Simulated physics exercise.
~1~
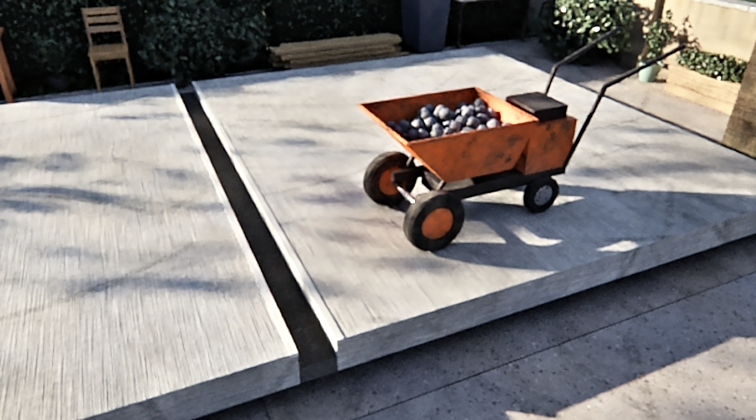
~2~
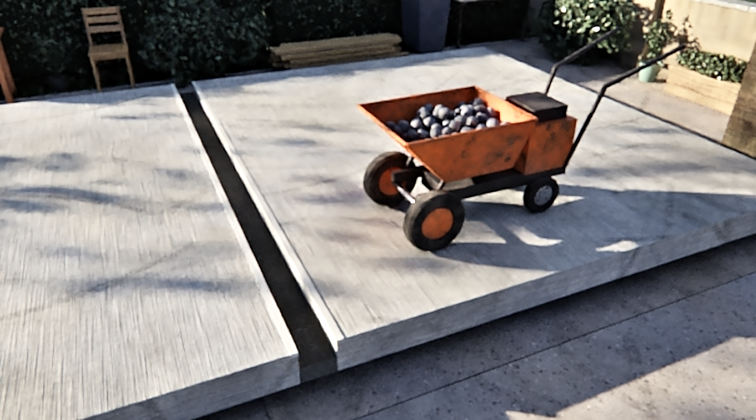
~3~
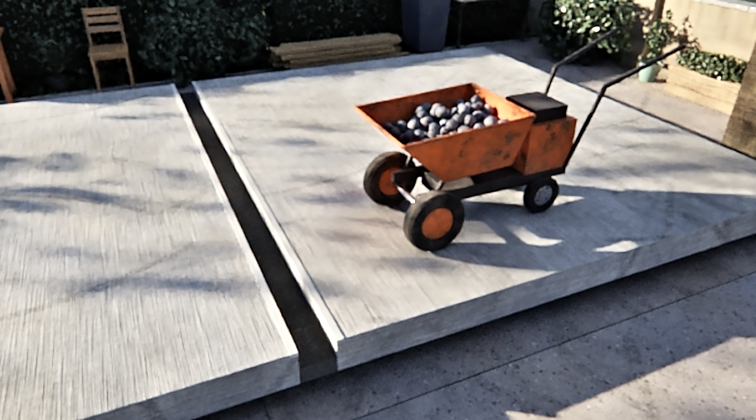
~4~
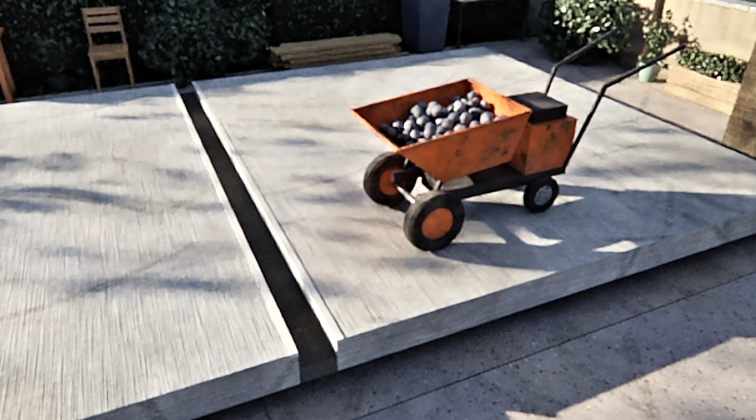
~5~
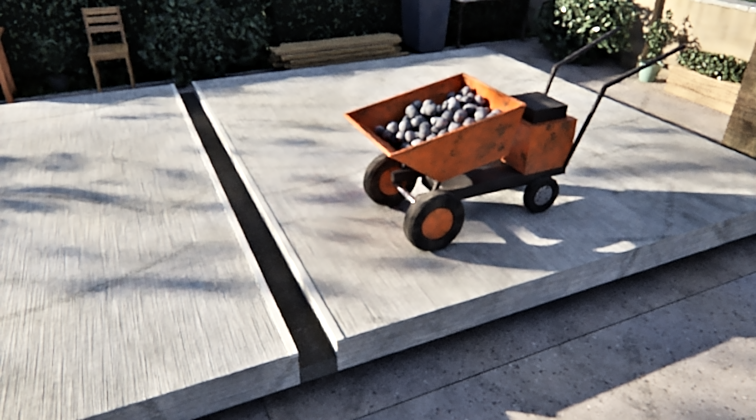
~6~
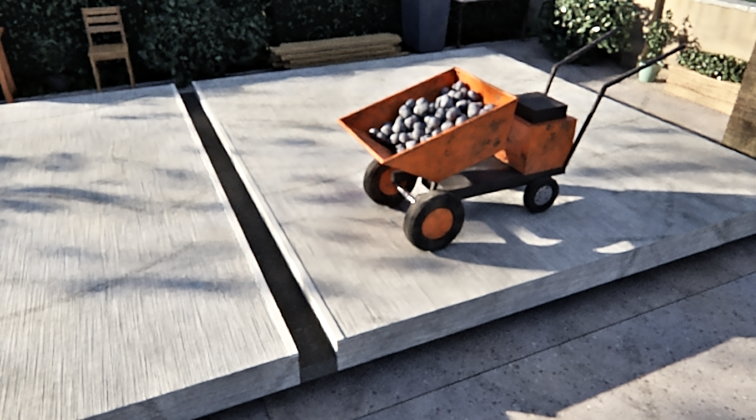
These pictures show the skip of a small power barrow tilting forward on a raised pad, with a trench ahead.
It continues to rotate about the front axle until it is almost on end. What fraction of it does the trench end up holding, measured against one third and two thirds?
As it goes, the trench's share is one to two thirds.
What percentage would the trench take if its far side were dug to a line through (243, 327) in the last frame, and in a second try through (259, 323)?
Estimated share: Try 1 approx. 60 in a hundred, try 2 approx. 50 in a hundred.
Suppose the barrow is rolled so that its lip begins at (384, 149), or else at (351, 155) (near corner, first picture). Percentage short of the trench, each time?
10 % and 0 %.
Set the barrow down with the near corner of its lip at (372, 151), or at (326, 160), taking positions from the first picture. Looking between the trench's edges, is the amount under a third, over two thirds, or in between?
Record - trial one: Between a third and two thirds; trial two: Below one third.
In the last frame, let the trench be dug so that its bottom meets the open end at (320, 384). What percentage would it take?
Around 50 percent.
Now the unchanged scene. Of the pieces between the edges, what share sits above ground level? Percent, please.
Roughly 35 %.
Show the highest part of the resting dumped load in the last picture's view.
At about (297, 238).
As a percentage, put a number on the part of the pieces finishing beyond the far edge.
10 percent.
Soon after the last picture, skip tipped steeply; all in the skip.
A little later, skip tipped right over; most in the skip; about a quarter short of the trench; a stray few in or heaped over the trench; a stray few falling.
Later still, skip tipped right over; about a quarter in the skip; about a third short of the trench; about half in or heaped over the trench; a small part beyond it.
At rest, skip tipped right over; about a quarter in the skip; about a quarter short of the trench; about half in or heaped over the trench; a small part beyond it.
